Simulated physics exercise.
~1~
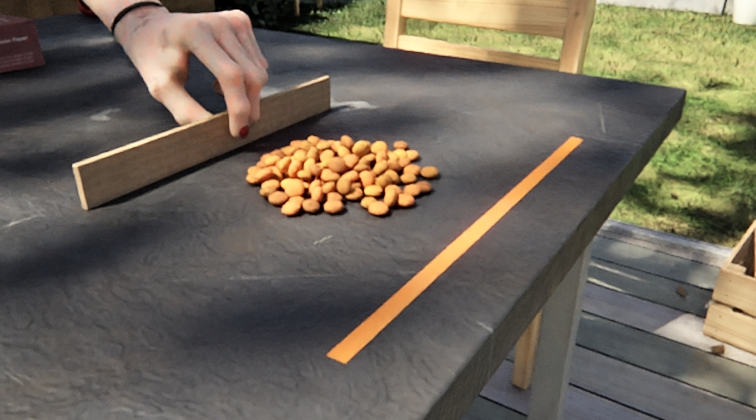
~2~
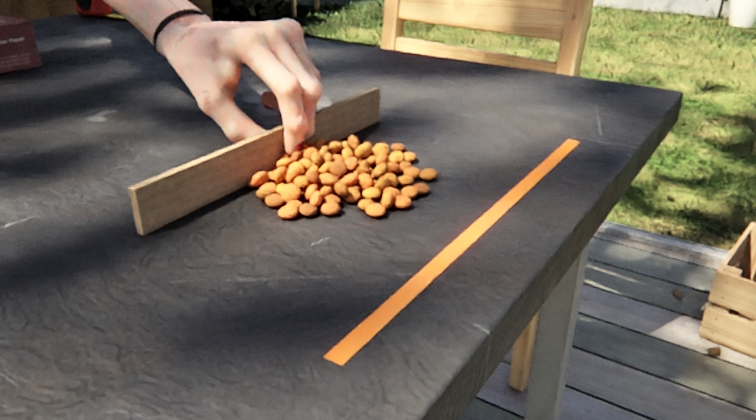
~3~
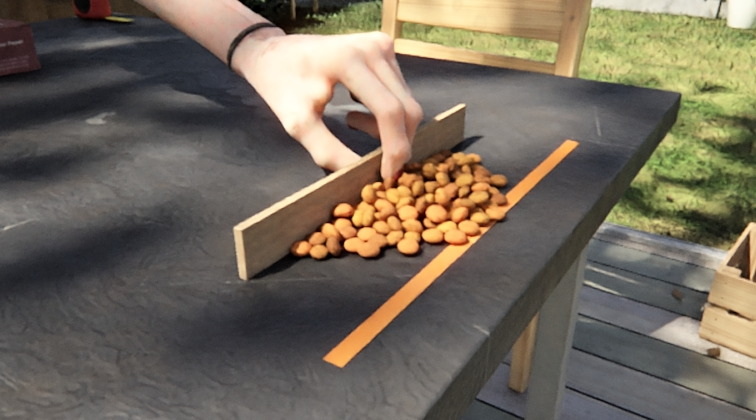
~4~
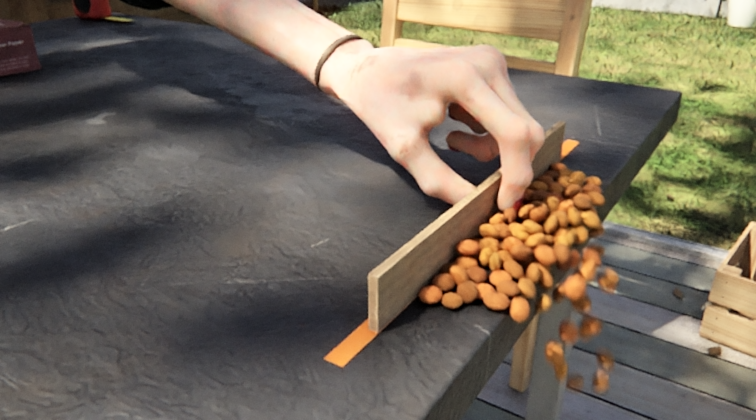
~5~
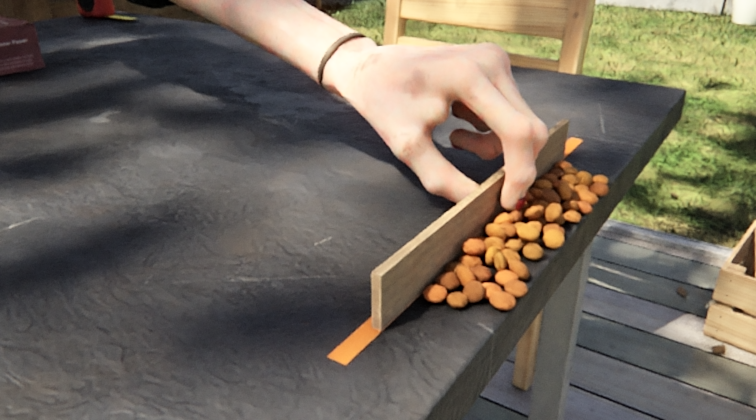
A hand slid an upright wooden strip rightward across a dark outdoor table, pushing a heap of small orange-brown nuggets over a strip of orange tape. The strip stopped at the tape as some pieces tumbled off the edge, leaving others on the tabletop.
